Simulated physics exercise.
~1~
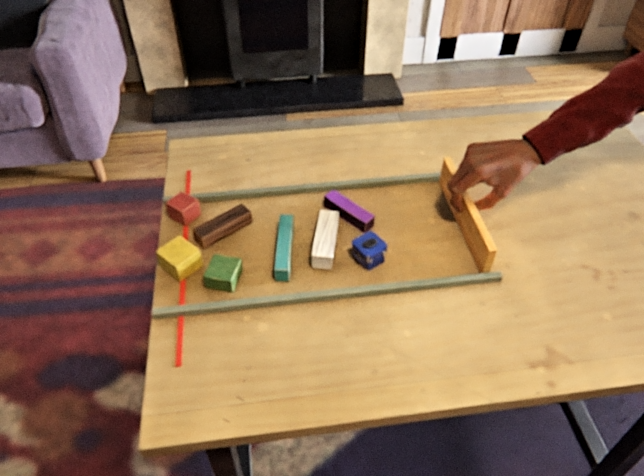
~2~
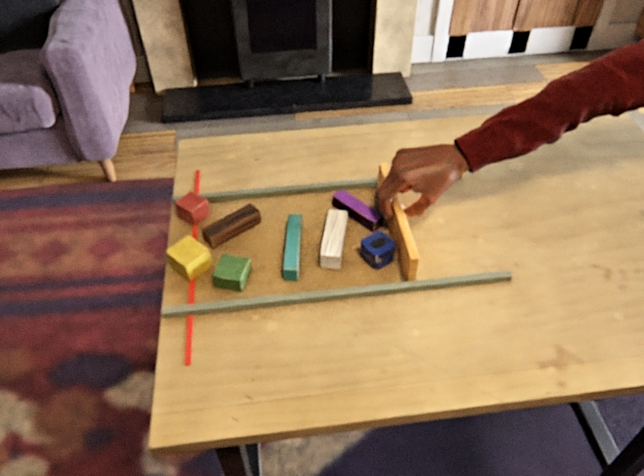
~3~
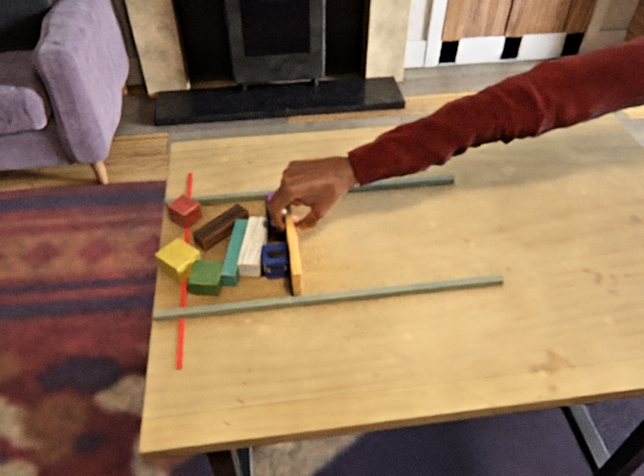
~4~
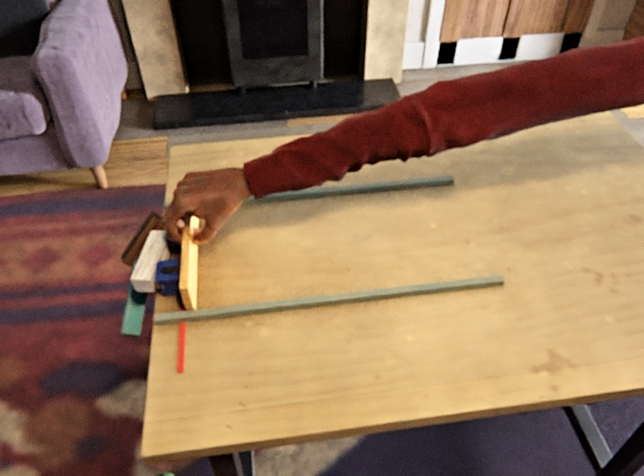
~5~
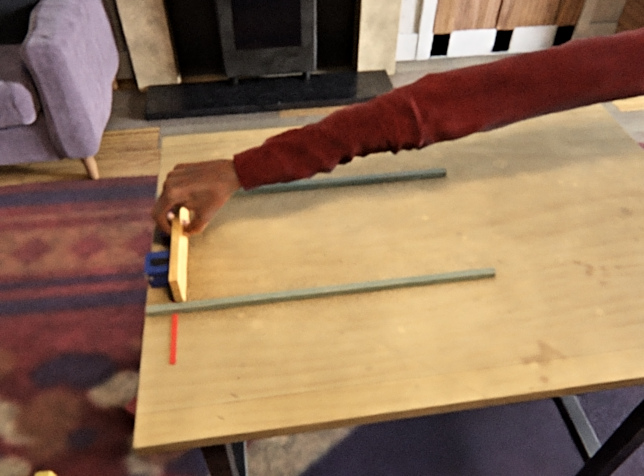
To begin with, a hand in a dark red sleeve holds an upright wooden board at the right end of a lane between two green strips, with colourful blocks and sticks scattered toward a red tape line near the table's left edge. The hand slides the board left, reaching the purple stick and blue piece. It bunches these against the white, turquoise, brown and green pieces. As the board nears the tape, pieces are pushed over the edge, some still jutting out. Finally the board stops at the tape, with only the blue piece visible beside it, overhanging the edge, and most others gone from the tabletop.
